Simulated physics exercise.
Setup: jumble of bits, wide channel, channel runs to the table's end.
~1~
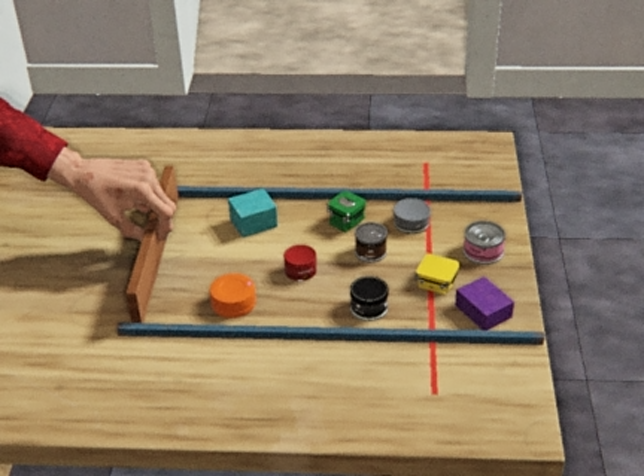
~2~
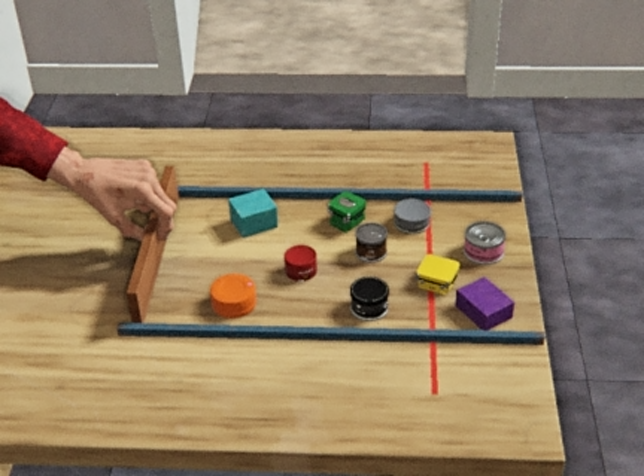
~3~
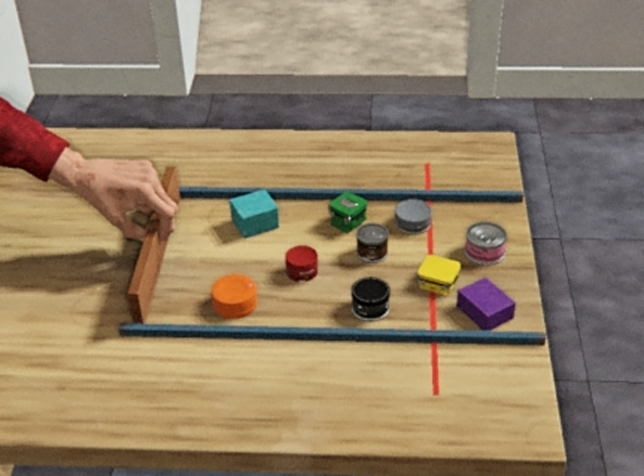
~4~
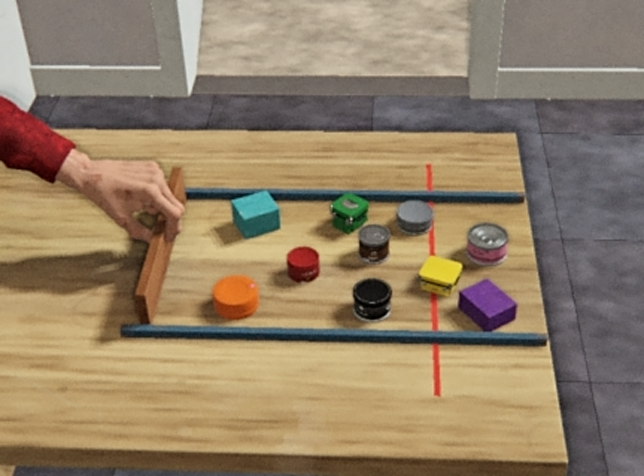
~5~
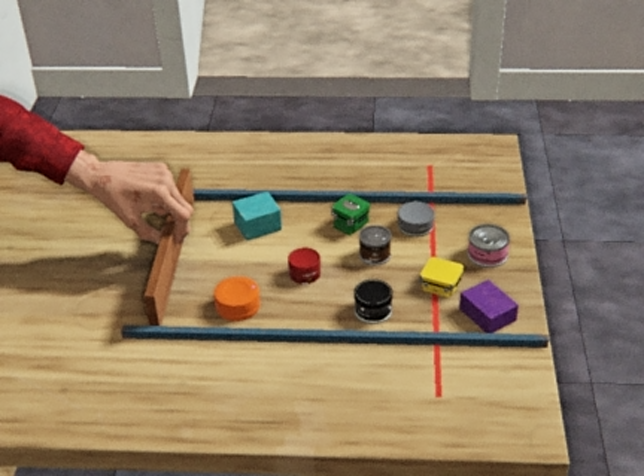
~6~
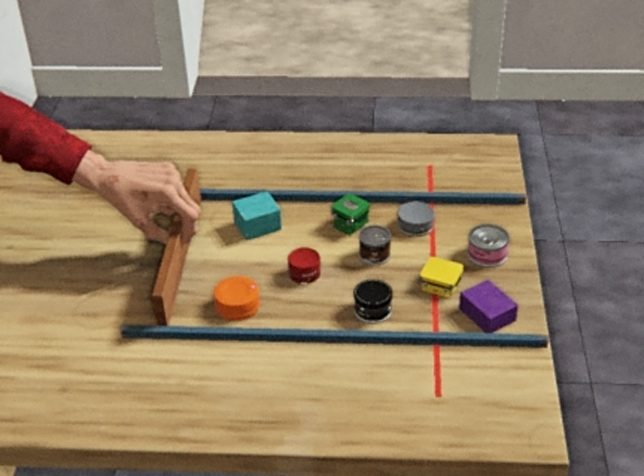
On a wooden tabletop, a hand in a red sleeve slides an upright brown board slowly a short way right between two blue rails, while the scattered colourful blocks, cases and pots ahead of it stay in place around a red line.
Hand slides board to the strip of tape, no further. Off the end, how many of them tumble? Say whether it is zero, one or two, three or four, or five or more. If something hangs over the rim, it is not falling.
I expect that zero fall off.
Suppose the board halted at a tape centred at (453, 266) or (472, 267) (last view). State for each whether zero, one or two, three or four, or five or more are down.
Okay, so it's one or two for the first place and just one or two for the second.
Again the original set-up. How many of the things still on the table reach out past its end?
So the number is 2.
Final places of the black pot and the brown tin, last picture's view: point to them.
First object about (500, 311); second object about (449, 246).
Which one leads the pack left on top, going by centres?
The purple block is foremost.
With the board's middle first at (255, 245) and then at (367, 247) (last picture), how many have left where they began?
Moved so far: 2, later 7.
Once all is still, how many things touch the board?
The count is 4.
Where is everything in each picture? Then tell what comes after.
Pink pot (484, 242); purple block (484, 304); yellow case (437, 275); board (154, 241); tape (430, 263), in the first frame.
Purple block (485, 304); board (155, 241), in the second frame.
Yellow case (439, 276); orange lid (234, 296), in the third frame.
Pink pot (487, 244); green case (350, 214), in the fourth frame.
Purple block (489, 307); black pot (373, 302), in the fifth frame.
Pink pot (488, 246); purple block (488, 307); yellow case (441, 278); board (178, 244); tape (434, 266), in the sixth frame.
Soon after, none off yet; pink pot at rest near (488, 246); purple block at rest near (488, 307); yellow case at rest near (441, 278).
In the end, the number that fall off is zero.
